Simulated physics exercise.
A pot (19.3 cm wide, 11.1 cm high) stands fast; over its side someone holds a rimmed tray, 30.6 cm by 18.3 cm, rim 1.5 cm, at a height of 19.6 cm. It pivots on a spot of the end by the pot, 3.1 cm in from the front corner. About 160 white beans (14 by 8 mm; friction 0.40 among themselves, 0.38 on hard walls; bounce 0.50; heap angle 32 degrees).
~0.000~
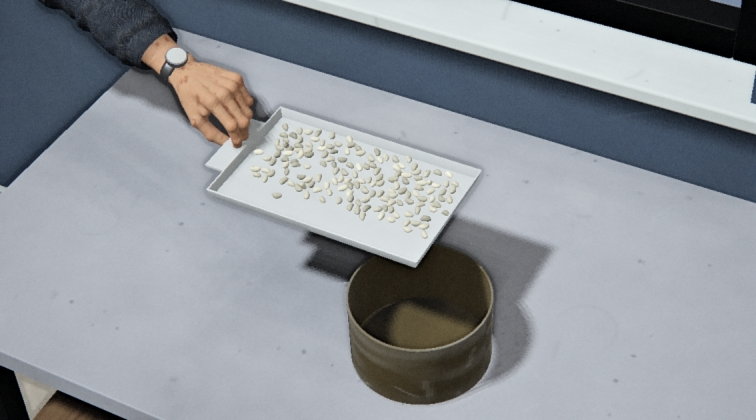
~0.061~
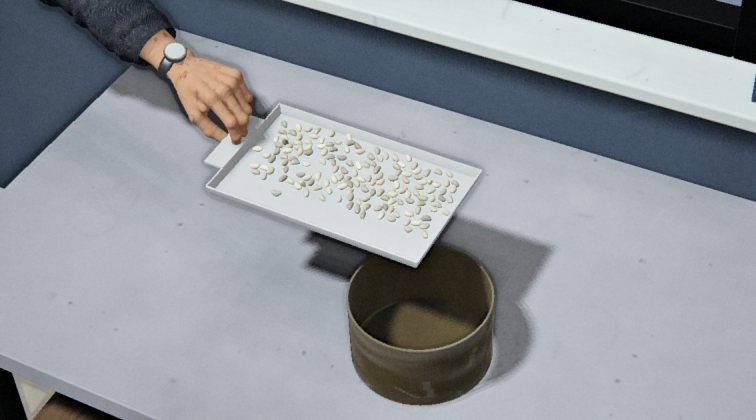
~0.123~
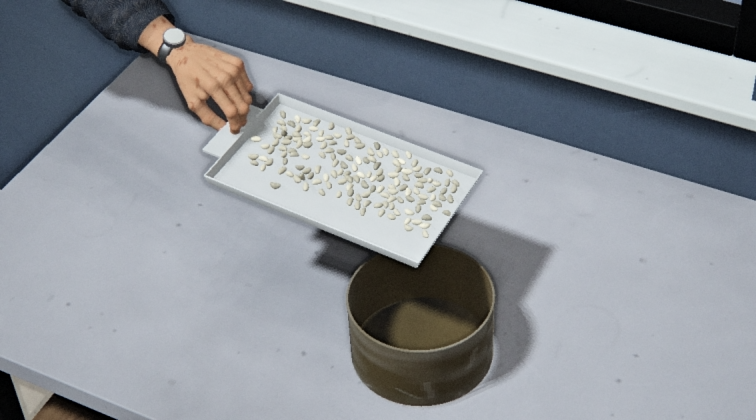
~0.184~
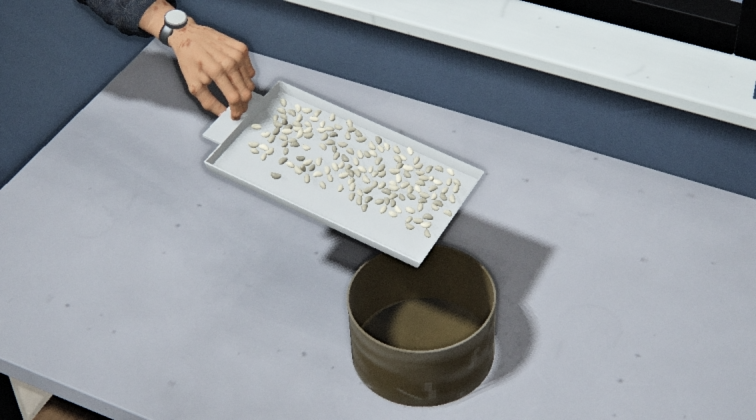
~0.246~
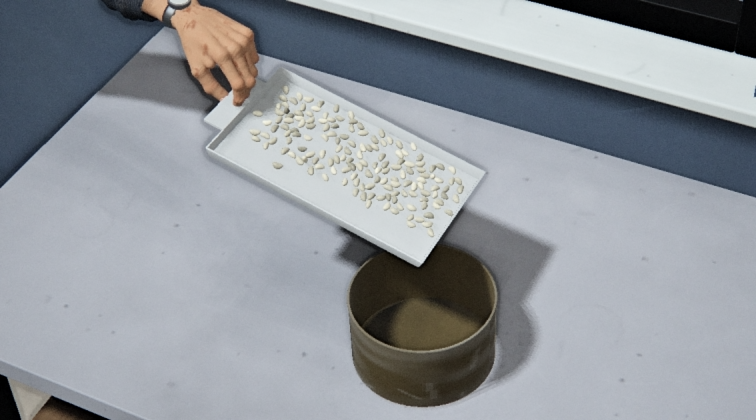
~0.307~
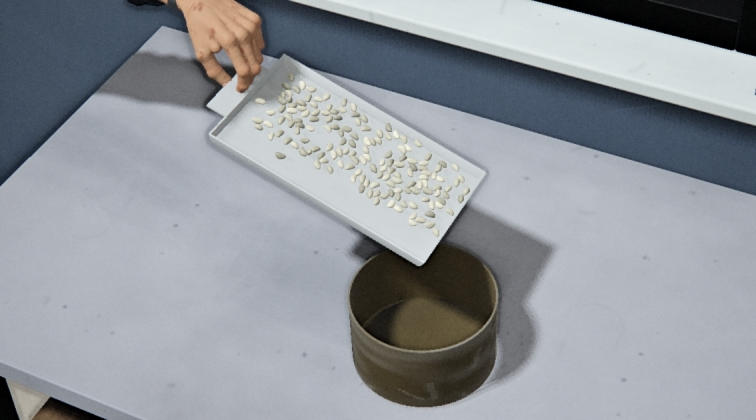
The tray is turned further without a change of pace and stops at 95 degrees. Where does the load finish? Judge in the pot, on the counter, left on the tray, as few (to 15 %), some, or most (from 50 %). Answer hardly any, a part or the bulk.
Pot: A part, counter: The bulk, tray: Hardly any.
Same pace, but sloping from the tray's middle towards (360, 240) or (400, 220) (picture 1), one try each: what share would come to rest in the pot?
Some 95 and 75 per cent.
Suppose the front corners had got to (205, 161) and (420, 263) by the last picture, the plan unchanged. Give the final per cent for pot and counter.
Pot 95, counter 5.
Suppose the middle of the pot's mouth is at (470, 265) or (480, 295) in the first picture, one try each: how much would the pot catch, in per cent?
About 90 and 60 per cent.
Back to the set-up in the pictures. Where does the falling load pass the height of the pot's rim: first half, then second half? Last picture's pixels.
First near (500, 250), later near (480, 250).
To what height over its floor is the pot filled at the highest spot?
Roughly 1.0 cm.
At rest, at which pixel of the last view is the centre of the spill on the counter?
At about (536, 306).
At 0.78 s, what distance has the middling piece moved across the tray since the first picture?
About 11 cm.
Then, at 0.78 s, tilt 55 degrees; the tray holds 100 %, the pot 0 %.
Then, at 1.10 s, tilt 80 degrees; the tray holds 35 %, the pot 10 %.
Then, at 1.51 s, tilt 95 degrees; the tray holds 0 %, the pot 25 %.
At rest (2.8 s), pot 25 %, counter 75 %, tray 0 %.
